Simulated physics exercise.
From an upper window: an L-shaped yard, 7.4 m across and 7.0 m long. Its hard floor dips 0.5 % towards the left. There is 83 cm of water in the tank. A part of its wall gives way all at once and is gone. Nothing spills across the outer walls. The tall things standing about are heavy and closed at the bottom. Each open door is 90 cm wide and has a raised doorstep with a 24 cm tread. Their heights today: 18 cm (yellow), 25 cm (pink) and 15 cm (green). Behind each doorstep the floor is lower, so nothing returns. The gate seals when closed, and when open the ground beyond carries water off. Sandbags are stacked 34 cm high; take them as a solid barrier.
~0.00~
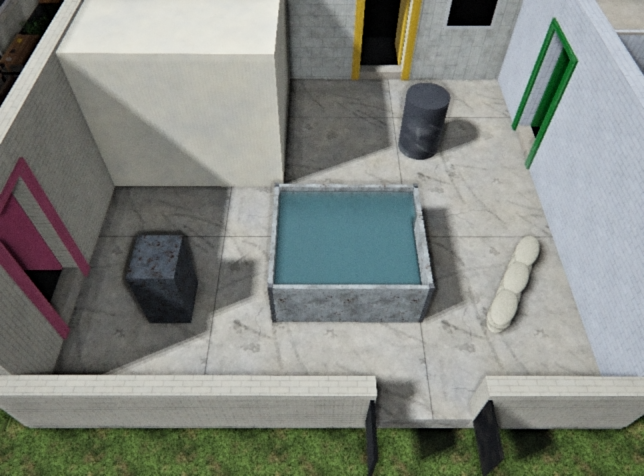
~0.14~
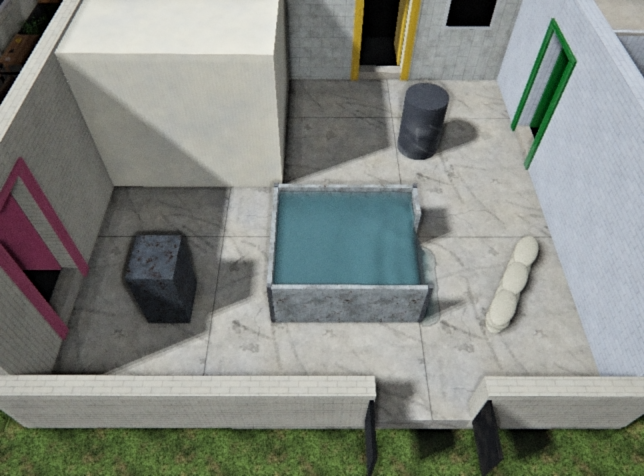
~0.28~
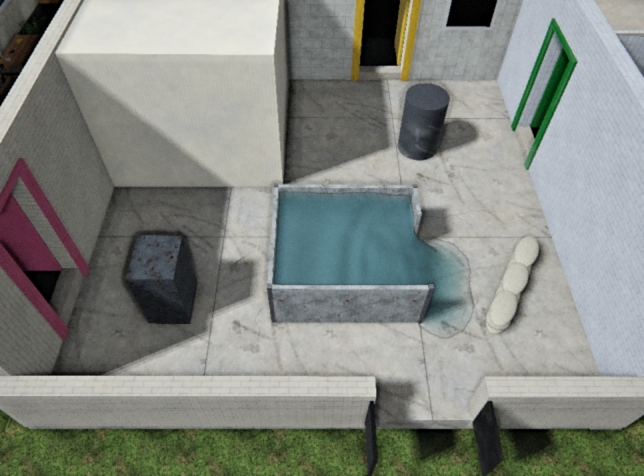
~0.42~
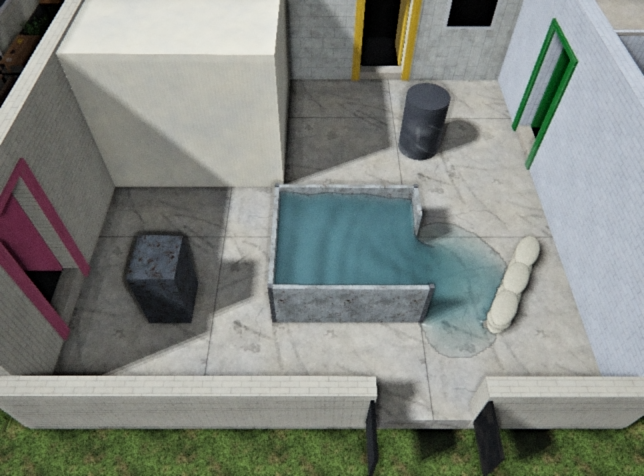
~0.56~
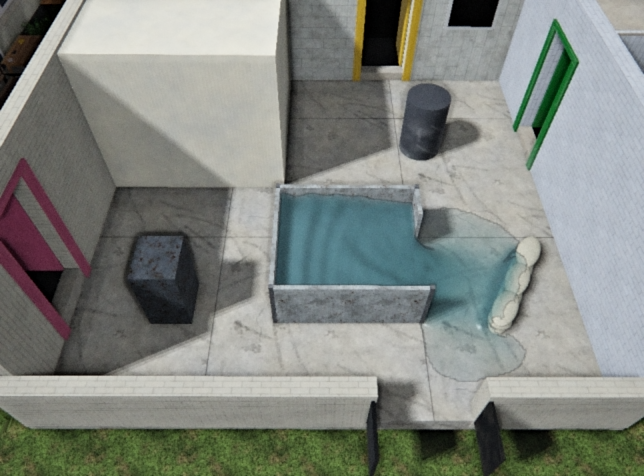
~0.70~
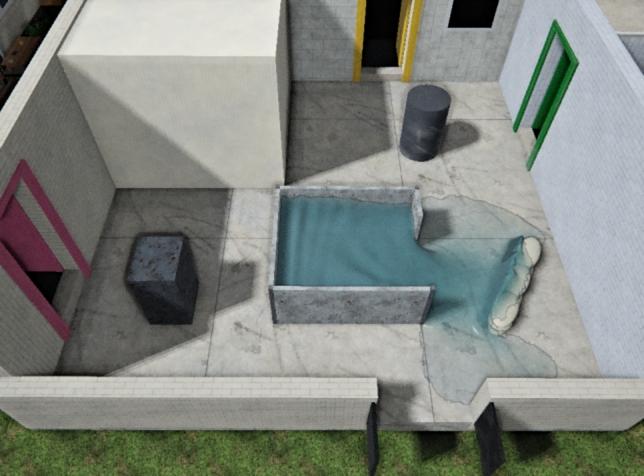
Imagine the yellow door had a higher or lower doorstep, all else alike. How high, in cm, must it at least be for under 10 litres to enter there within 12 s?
About 10 cm.
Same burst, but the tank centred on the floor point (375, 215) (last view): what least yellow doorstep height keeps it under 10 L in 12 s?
Some 11.5 cm.
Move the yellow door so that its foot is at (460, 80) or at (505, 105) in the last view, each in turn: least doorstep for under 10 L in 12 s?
Roughly 29 and 20 cm.
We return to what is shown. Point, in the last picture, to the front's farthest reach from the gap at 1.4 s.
Near (522, 149).
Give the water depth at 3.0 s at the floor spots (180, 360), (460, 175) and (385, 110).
About 0, 5 and 0 cm.
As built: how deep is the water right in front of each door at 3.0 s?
Depths in cm: Yellow 5, pink 0, green 13.
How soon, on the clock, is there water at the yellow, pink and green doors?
Arrival: Yellow 2.8 s, pink 8.5 s, green 1.4 s.
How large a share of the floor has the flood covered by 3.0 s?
Some 40 per cent of it.
After 1.4 s water covers 20 % of the floor, deepest (56 cm) near (492, 307); it has not reached the yellow door.
After 3.0 s water covers 40 % of the floor, deepest (35 cm) near (474, 85); 5 cm at the yellow door, 0 litres in over its 18 cm doorstep.
After 12.0 s water covers 95 % of the floor, deepest (12 cm) near (311, 222); 10 cm at the yellow door, 0 litres in over its 18 cm doorstep.
At the yellow door as built, the water arrived by 2.9 s and peaked near 13 cm at 5.8 s.
With a doorstep of 9 cm, 19 litres would have come in within the 12 s; with 12 cm, 2 litres. So under 10 litres takes about 10 cm.
